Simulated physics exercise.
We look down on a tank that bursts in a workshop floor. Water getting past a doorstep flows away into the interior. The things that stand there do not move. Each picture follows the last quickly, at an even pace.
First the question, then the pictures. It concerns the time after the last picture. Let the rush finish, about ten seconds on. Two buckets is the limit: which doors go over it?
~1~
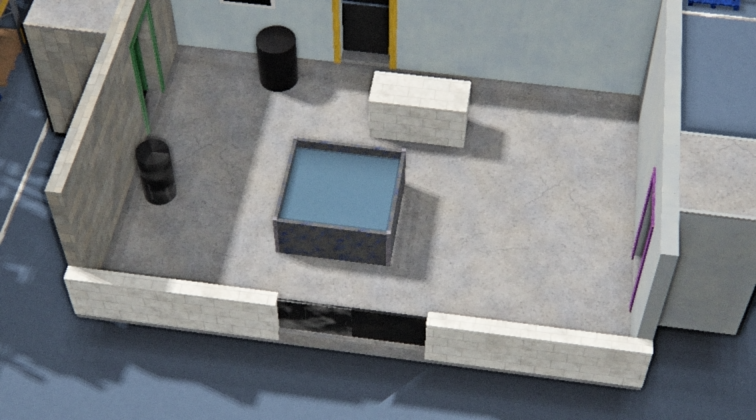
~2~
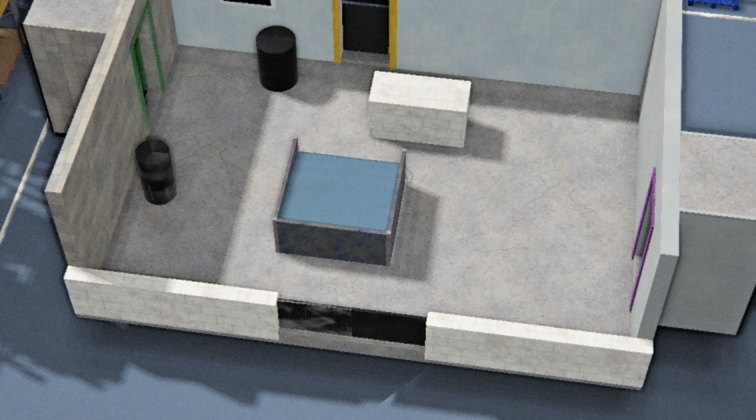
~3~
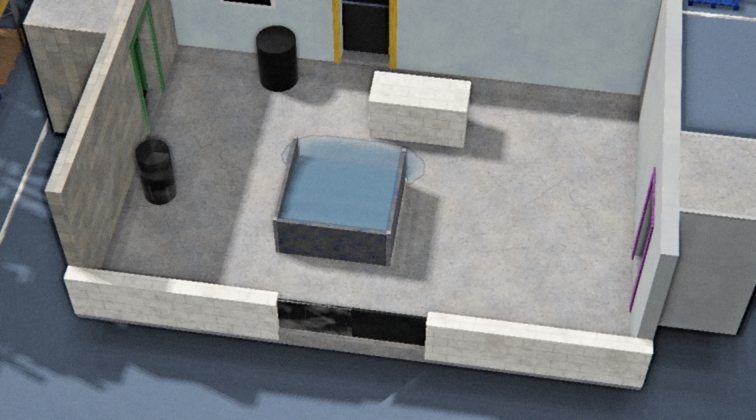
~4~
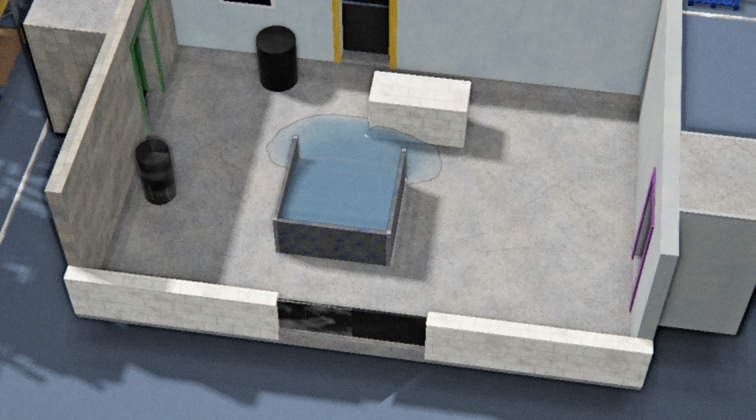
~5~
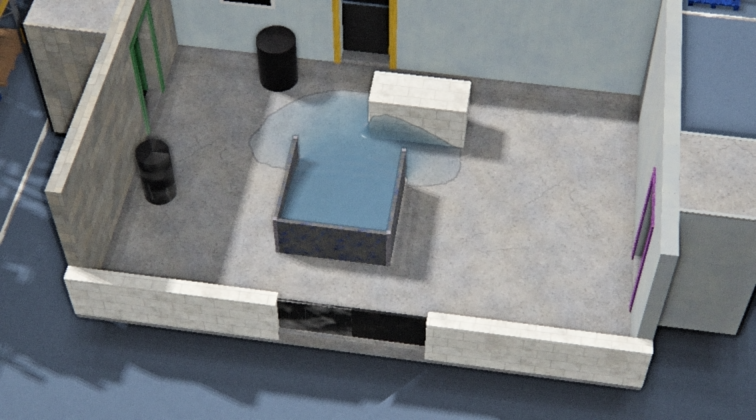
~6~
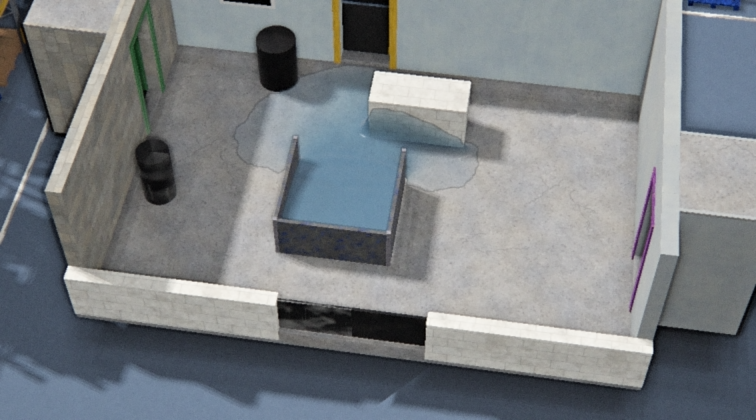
As I see it, the green door gets over two buckets; the purple door gets two buckets or fewer; the yellow door gets over two buckets.
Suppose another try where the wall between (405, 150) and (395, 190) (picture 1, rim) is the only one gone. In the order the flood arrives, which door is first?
I'd say the one in purple.
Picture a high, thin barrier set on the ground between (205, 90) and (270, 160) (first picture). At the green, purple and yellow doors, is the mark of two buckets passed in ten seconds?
My take is that the green door keeps inside the limit, the purple door keeps inside the limit, and the yellow door breaks the limit.
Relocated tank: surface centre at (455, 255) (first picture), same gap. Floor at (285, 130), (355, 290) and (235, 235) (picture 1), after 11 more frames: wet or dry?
So, in the order given, I'd say soaked through, unaffected, unaffected.
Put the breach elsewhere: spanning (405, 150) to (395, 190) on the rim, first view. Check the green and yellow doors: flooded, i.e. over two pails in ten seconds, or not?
Green: Falls short; yellow: Falls short.
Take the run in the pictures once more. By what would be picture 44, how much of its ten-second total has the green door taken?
I get 95 per cent.
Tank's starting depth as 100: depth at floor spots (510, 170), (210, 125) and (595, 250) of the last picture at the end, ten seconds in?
In order: 6, 6, 4 %.
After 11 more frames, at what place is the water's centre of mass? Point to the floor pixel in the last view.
Near (355, 146).
A moment on, water covers 25 % of the floor; the green door not reached, the purple door not reached, the yellow door far over two buckets in.
Next, water covers 40 % of the floor; the green door not reached, the purple door not reached, the yellow door far over two buckets in.
Then, water covers 60 % of the floor; the green door under two buckets in, the purple door wet at the sill, nothing in, the yellow door far over two buckets in.
Later, water covers 75 % of the floor; the green door over two buckets in, the purple door wet at the sill, nothing in, the yellow door far over two buckets in.
In the end, water covers 100 % of the floor; the green door over two buckets in, the purple door wet at the sill, nothing in, the yellow door far over two buckets in.
